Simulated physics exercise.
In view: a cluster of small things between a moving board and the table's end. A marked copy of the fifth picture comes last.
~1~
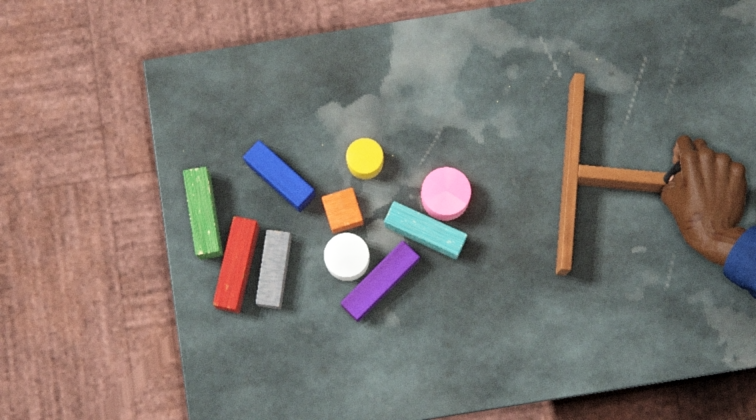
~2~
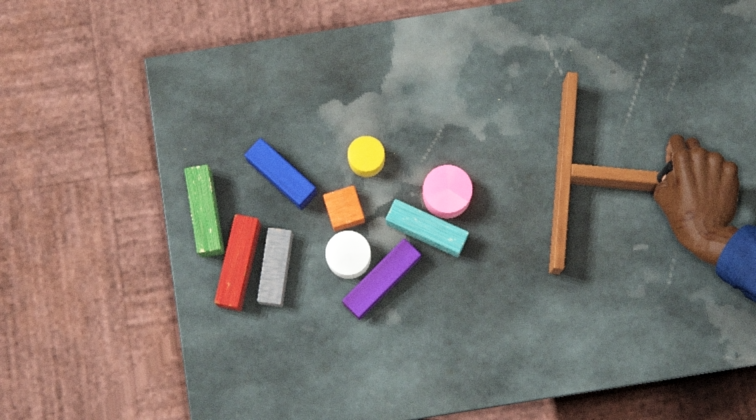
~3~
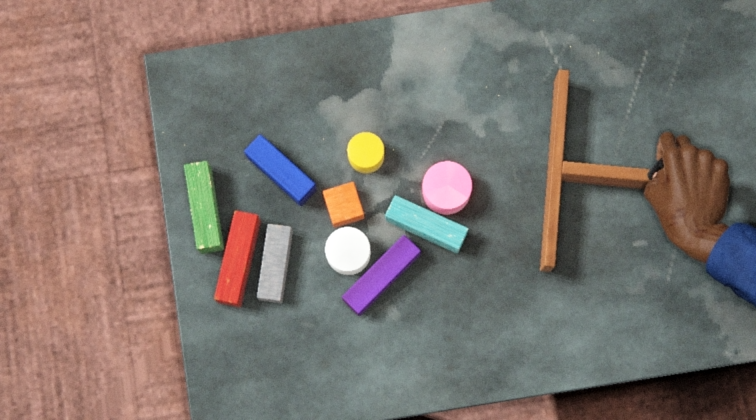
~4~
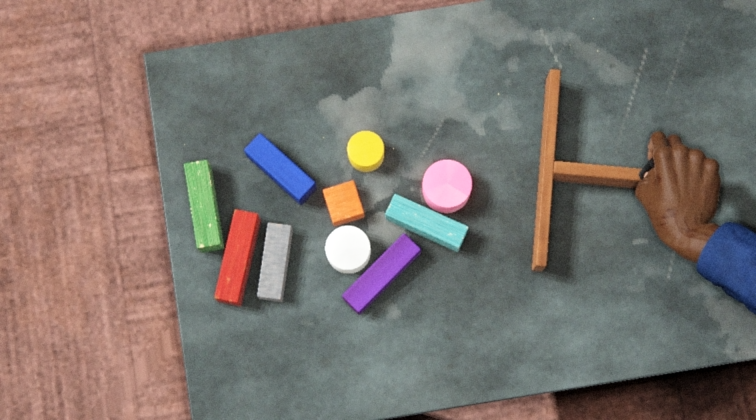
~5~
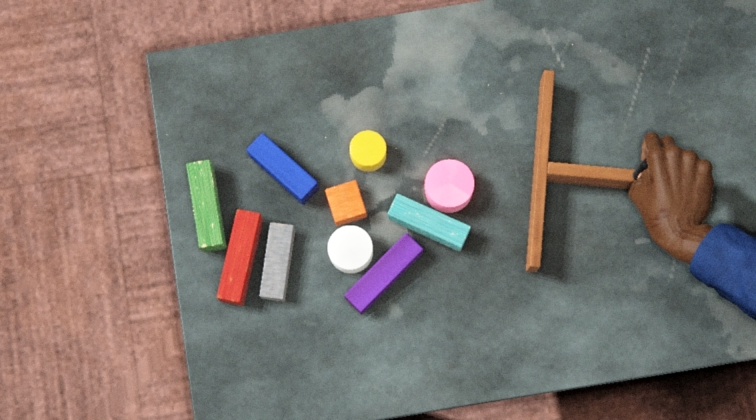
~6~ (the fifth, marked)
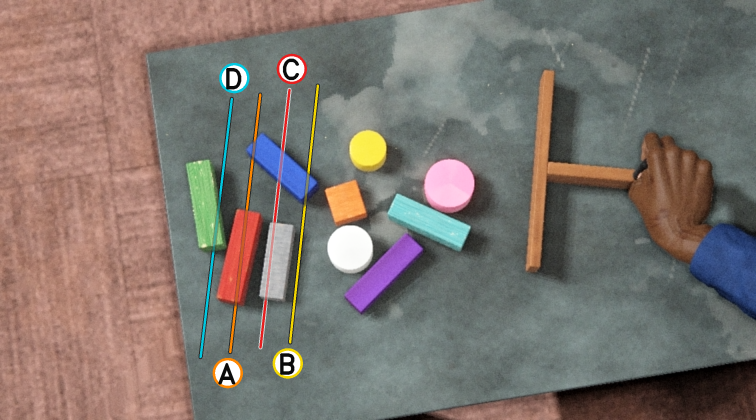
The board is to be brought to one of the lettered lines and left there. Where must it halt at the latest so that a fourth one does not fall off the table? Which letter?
Stop at A.
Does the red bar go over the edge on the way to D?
By then, yes.
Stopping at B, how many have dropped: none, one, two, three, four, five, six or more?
In all, none.
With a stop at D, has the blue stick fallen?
No.
On the marked copy, A at (245, 221); B at (304, 211); C at (275, 216); D at (216, 225).
Taking A. A third of the way, board (437, 184); purple stick (375, 280); orange block (336, 205).
Two thirds of the way, board (330, 201); green bar (192, 208); red bar (215, 262).
When it is over, board (247, 214); red bar over the edge; green bar over the edge; three fallen.
As for the rest, B is within the limit but short; C is within the limit but short; D drops five.
